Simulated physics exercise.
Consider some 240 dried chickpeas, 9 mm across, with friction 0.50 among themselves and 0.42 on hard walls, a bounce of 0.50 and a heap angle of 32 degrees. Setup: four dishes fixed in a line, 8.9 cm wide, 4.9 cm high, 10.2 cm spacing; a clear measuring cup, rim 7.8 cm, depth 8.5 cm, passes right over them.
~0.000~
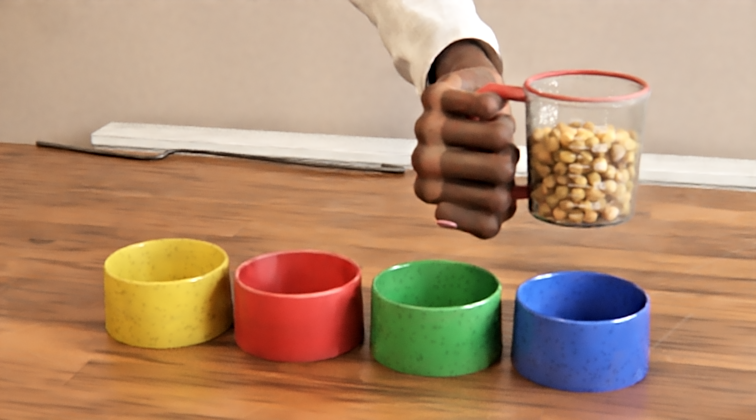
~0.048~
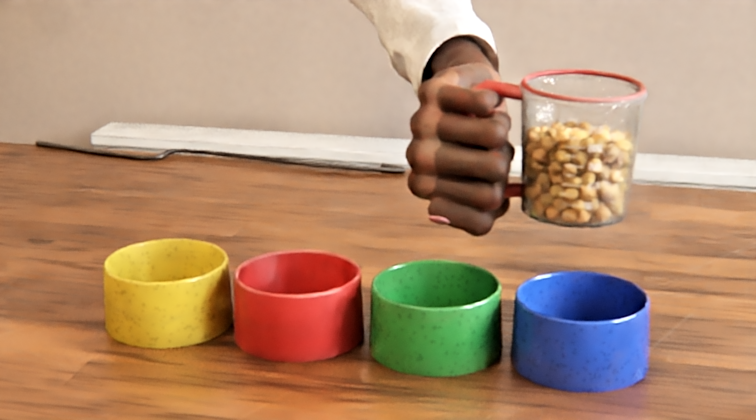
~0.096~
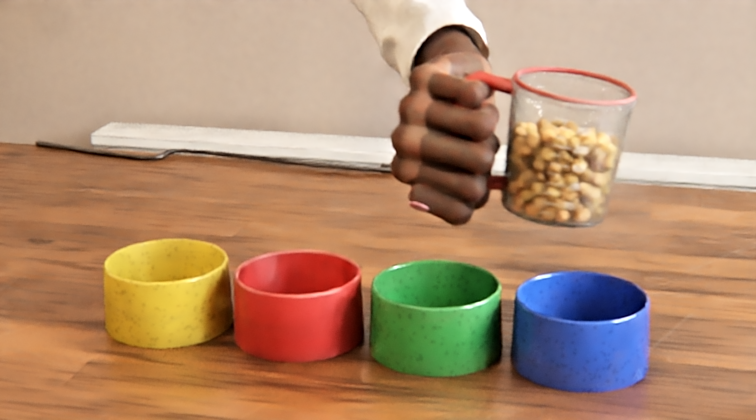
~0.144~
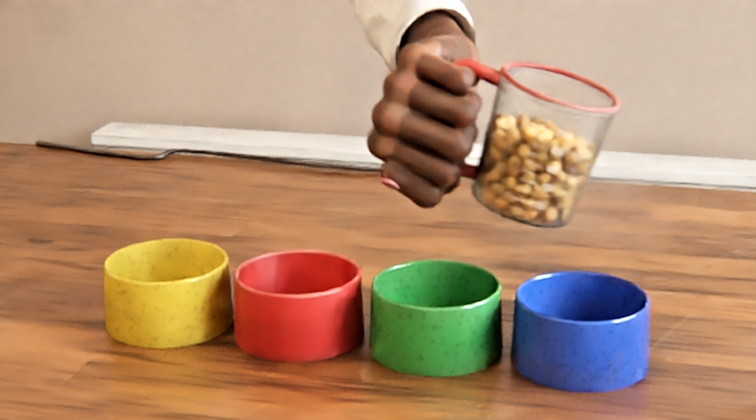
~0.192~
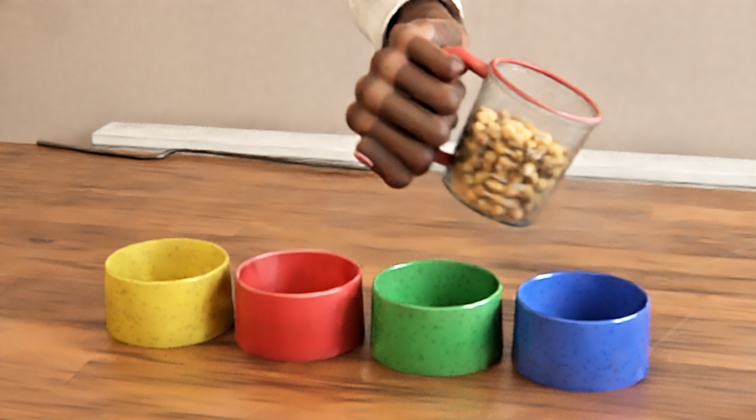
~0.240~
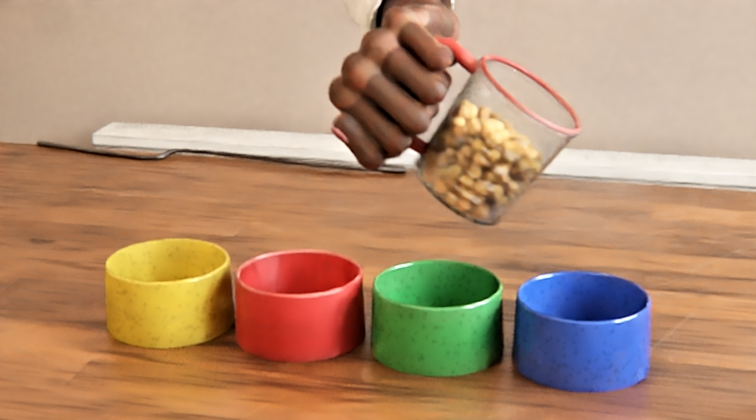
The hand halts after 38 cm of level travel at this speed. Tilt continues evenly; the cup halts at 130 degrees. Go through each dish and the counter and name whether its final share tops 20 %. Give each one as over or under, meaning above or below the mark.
Red: Over, blue: Under, green: Under, yellow: Under, counter: Under.
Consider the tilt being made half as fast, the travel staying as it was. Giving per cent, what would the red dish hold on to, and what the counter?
Red 0; counter 30.
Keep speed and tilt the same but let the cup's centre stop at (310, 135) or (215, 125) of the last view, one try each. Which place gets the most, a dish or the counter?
I'd expect green to win the first try and red the second.
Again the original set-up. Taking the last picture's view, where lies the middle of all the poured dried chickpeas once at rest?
I'd put it at about (286, 311).
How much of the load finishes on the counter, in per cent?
Estimate: Near 15 per cent.
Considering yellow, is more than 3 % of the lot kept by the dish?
As for yellow: That's right.
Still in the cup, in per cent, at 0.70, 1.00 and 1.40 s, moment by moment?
In order, near 80 %, 0 % and 0 %.
Then, at 0.70 s, tilt 122 degrees; cup holds 80 %, red 10 %, green 5 %.
After 1.00 s, tilt 130 degrees; cup holds 0 %, red 75 %, green 5 %, yellow 10 %.
After 1.40 s, tilt 130 degrees; cup holds 0 %, red 75 %, green 5 %, yellow 10 %.
At rest (1.7 s), red 75 %, blue 0 %, green 5 %, yellow 10 %, counter 15 %.
